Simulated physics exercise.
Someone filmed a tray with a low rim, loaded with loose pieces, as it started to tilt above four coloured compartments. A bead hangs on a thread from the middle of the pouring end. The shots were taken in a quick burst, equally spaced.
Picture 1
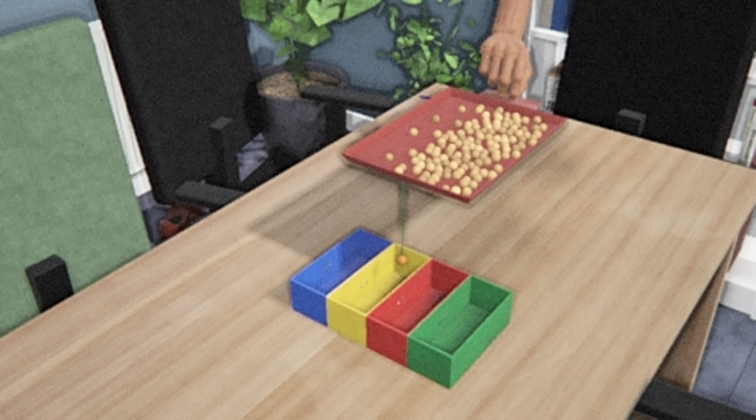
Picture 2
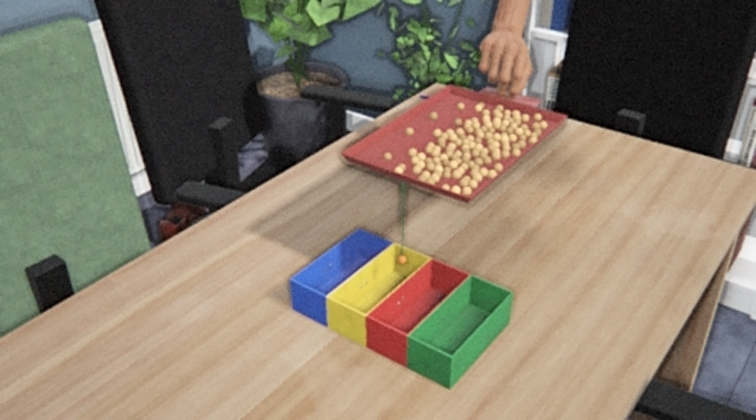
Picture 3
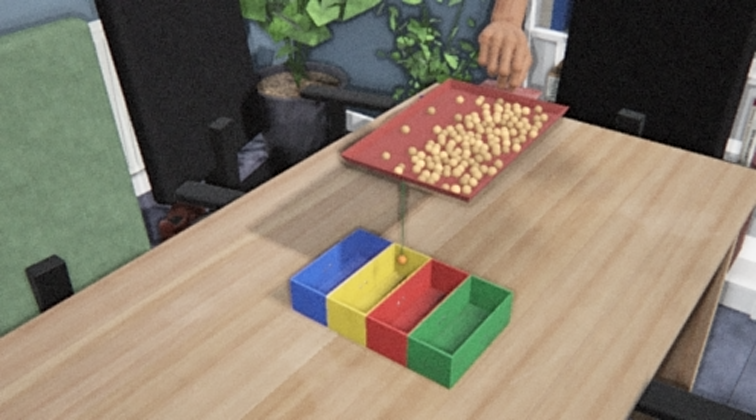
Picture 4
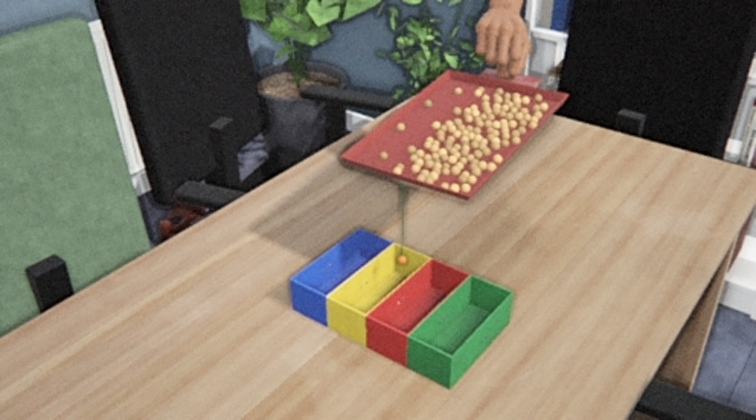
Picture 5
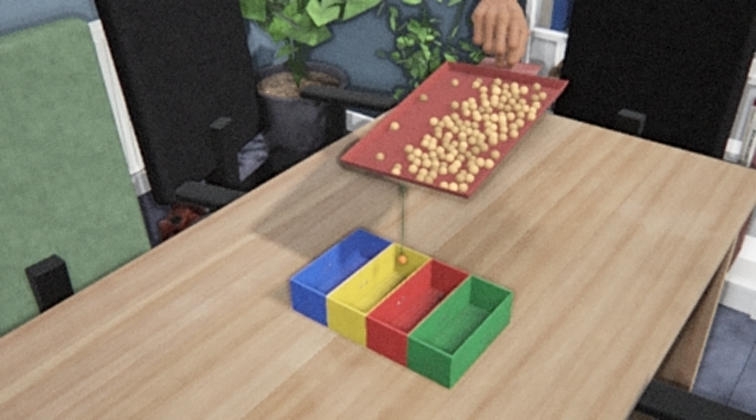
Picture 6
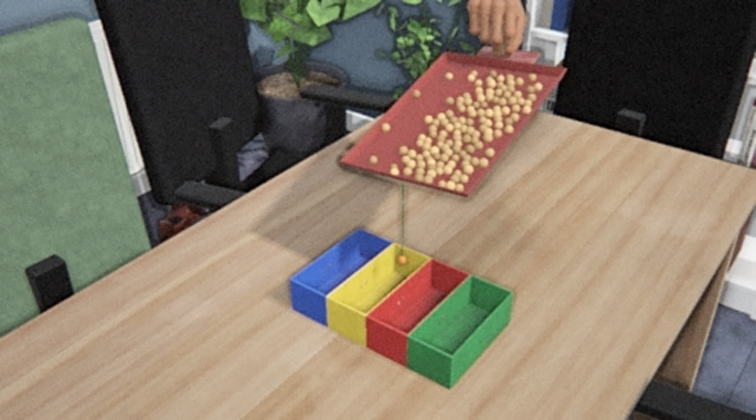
A hand at the upper right grips the far end of a red tray of round wooden beads above a light wooden table, seen from above at an angle, with dark chairs and plants behind. Blue, yellow, red and green compartments sit below, left to right, near a small orange bead on a thread. The hand raises the tray's far end, its near left corner dips slightly, and the beads begin shifting.
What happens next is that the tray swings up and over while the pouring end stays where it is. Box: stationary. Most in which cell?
Blue cell.
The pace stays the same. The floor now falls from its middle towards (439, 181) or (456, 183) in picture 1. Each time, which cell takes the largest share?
Try 1 - the green one. Try 2 - green.
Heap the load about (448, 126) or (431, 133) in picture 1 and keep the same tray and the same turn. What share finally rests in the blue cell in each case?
Respectively 50 and 50 per cent.
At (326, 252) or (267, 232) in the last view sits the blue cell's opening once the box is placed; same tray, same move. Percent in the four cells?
The first comes to 90 percent and the second to 90 percent.
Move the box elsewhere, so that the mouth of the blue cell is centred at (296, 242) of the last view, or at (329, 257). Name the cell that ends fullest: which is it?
The first time it is that yellow cell, and the second time it is the cell in blue.
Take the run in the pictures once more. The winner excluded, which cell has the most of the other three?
Ranked number two: The yellow cell.
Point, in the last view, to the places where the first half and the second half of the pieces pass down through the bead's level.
First around (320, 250), afterwards around (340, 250).
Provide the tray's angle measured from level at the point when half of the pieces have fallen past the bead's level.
About 60°.
Soon, tray tipped steeply; about a quarter on the tray; about a quarter in the blue cell; a small part in the yellow cell; a stray few in the red cell; about half falling or outside the box.
A while on, tray tipped right over; about half in the blue cell; a small part in the yellow cell; a small part in the red cell; about a third falling or outside the box.
Towards the end, tray tipped past a quarter turn; about half in the blue cell; a small part in the yellow cell; a small part in the red cell; about a third falling or outside the box.
Finally, tray tipped past a quarter turn; about half in the blue cell; a small part in the yellow cell; a small part in the red cell; none in the green cell; about a third outside the box.
